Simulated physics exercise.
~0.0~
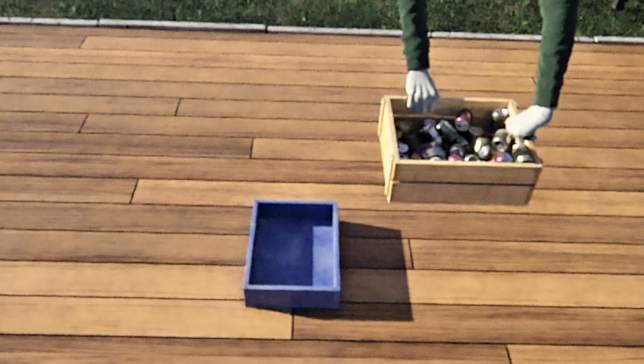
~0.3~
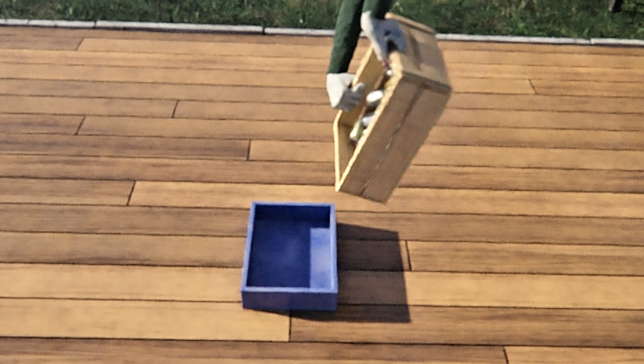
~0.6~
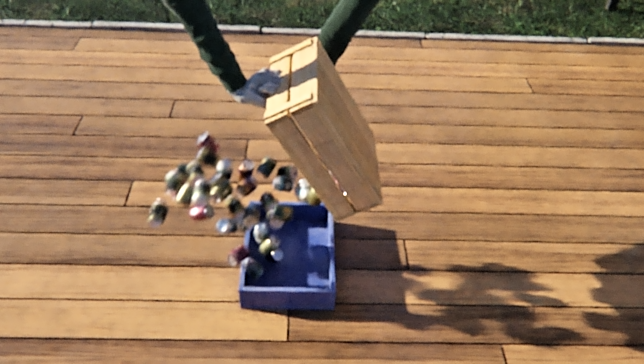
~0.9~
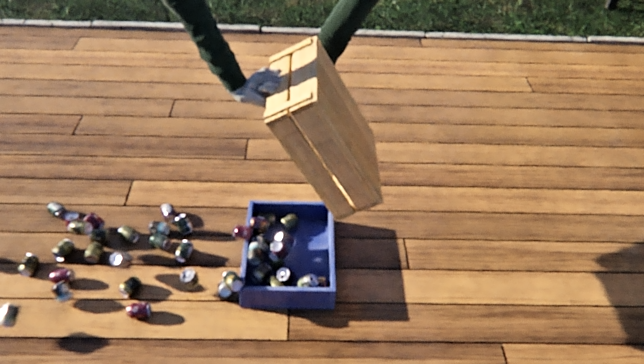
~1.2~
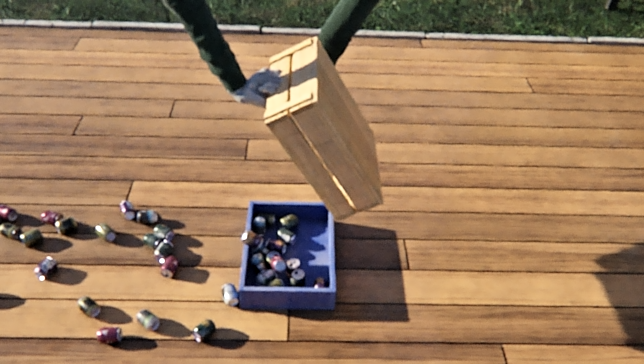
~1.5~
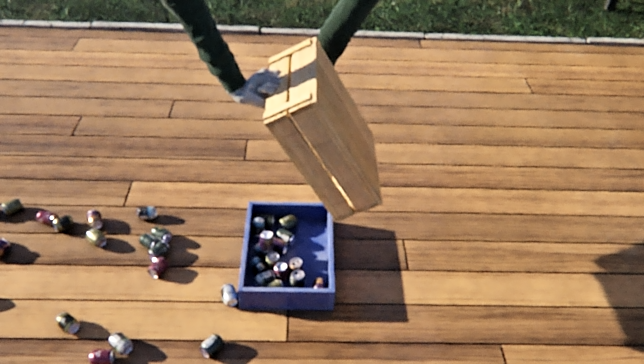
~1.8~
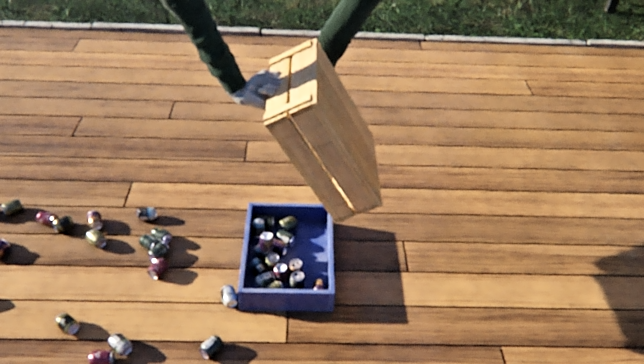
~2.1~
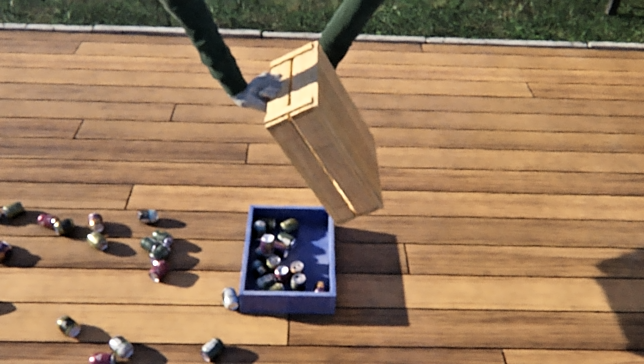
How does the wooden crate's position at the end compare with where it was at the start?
At the start the crate is upright to the upper right of the blue tub. By the end it is farther left, tipped over and held just above the tub.
Wooden crate tipped over by gloved hands, spilling small cans leftward, some landing in a blue tub, most scattering across wooden decking.
